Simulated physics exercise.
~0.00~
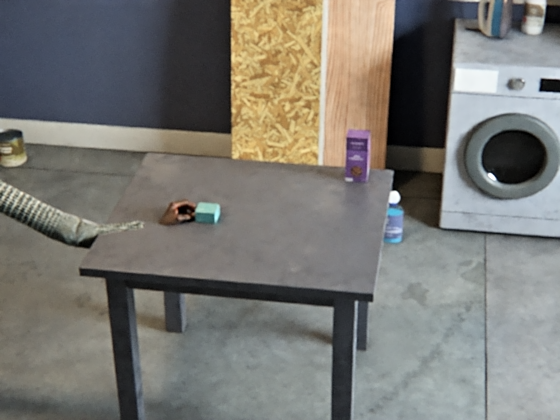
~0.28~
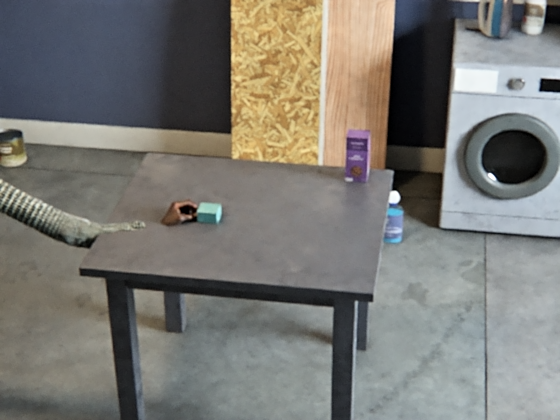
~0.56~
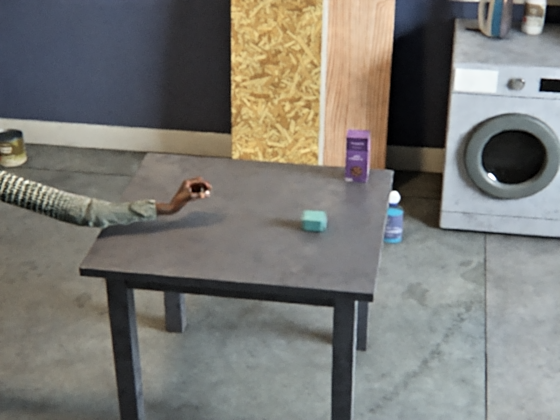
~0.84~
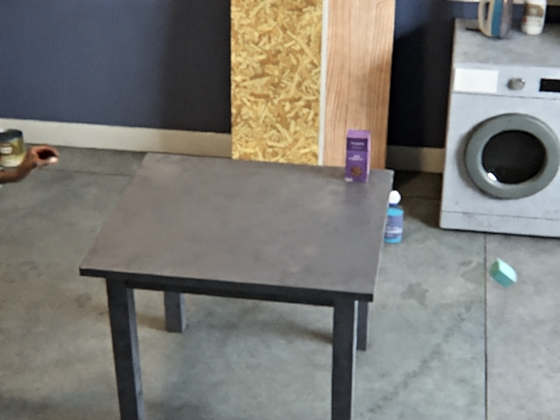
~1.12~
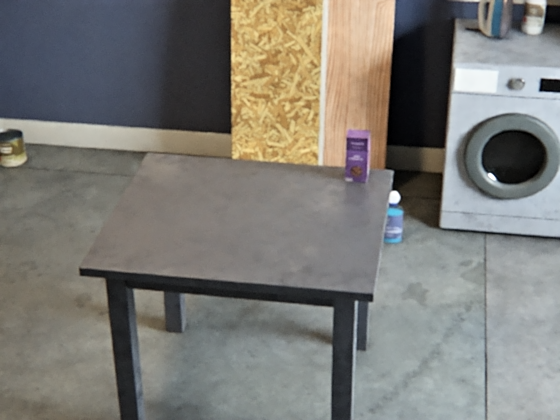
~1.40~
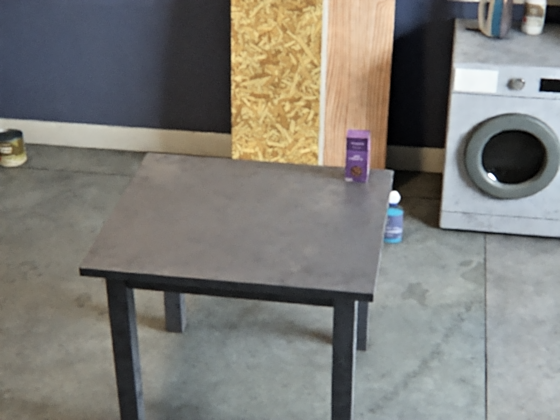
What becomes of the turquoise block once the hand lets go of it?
It keeps sliding to the right and falls off the table, then goes out of sight.
